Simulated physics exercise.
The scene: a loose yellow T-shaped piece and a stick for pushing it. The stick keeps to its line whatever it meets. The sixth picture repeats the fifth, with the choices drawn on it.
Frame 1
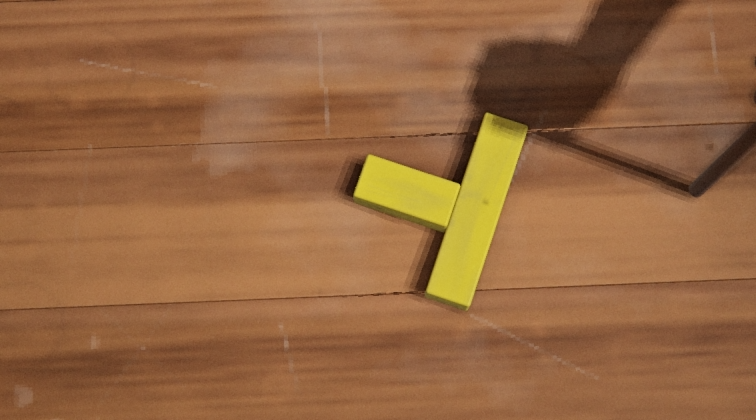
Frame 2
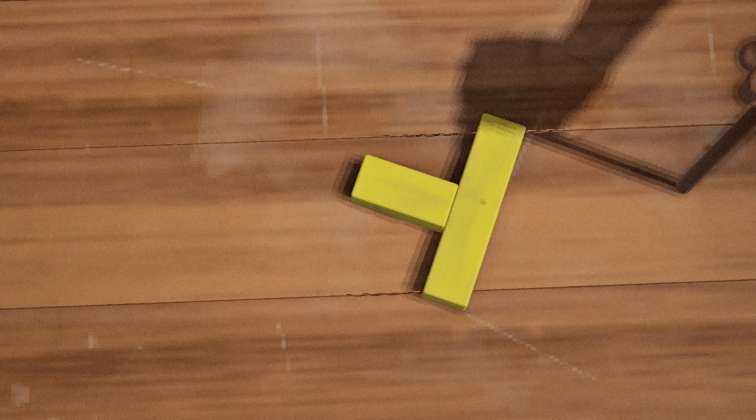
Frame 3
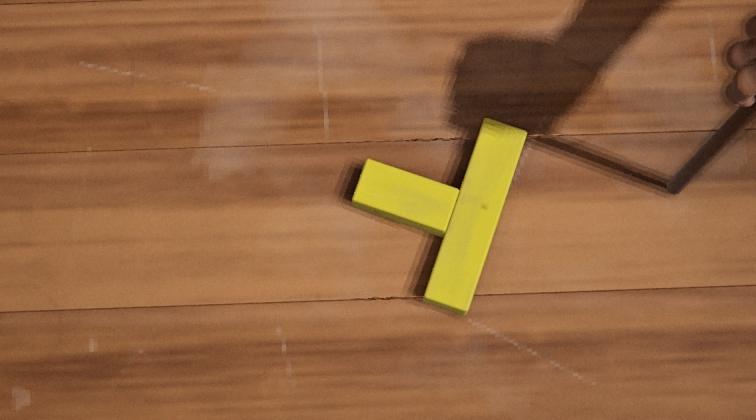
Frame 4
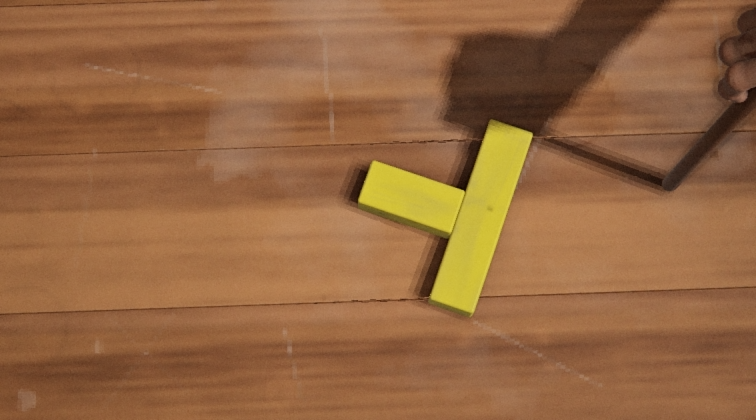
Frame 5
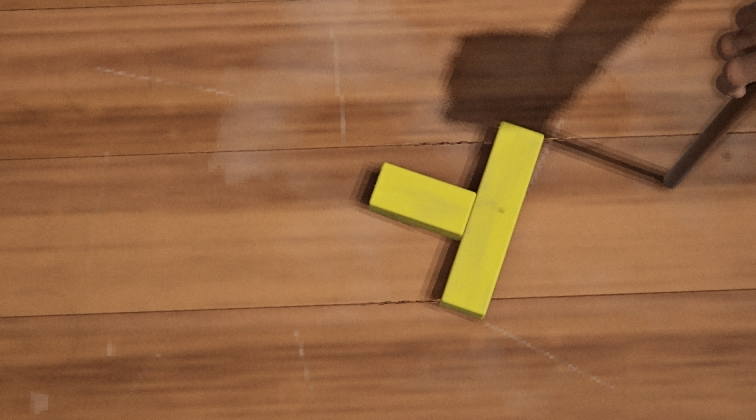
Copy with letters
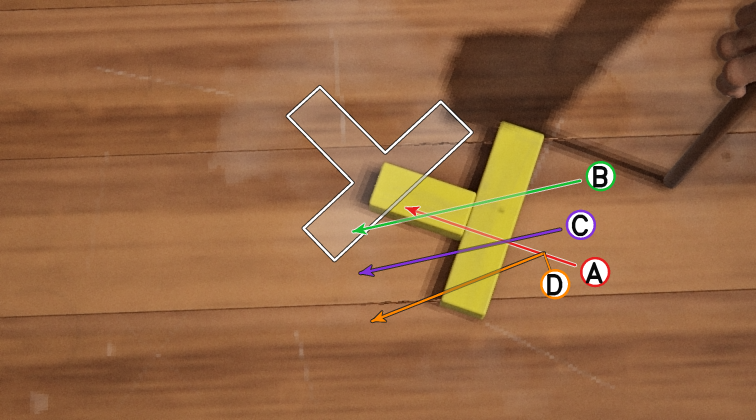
At the start, a yellow T-shaped piece lies on a wooden surface, with a dark bent stick near its upper end and a shadow above. A hand comes into view at the upper right, holding the stick, whose bend shifts slightly left, while the piece shows barely any movement against the wood grain.
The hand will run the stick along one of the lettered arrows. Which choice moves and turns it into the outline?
A.
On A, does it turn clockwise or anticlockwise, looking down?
Clockwise.
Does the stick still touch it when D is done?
No.
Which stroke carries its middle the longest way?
B.
On the copy, A from (575, 265) to (406, 208); B from (580, 181) to (353, 232); C from (560, 229) to (360, 273); D from (544, 253) to (372, 321).
On A. First, foot of the stick (512, 245), piece (490, 215).
Then, foot of the stick (450, 223), piece (431, 190).
Finally, foot of the stick (406, 208), piece (392, 172); it fills the outline.
By contrast, B leaves the piece out of the outline, at (328, 247); C leaves the piece out of the outline, at (409, 206); D leaves the piece out of the outline, at (455, 218).
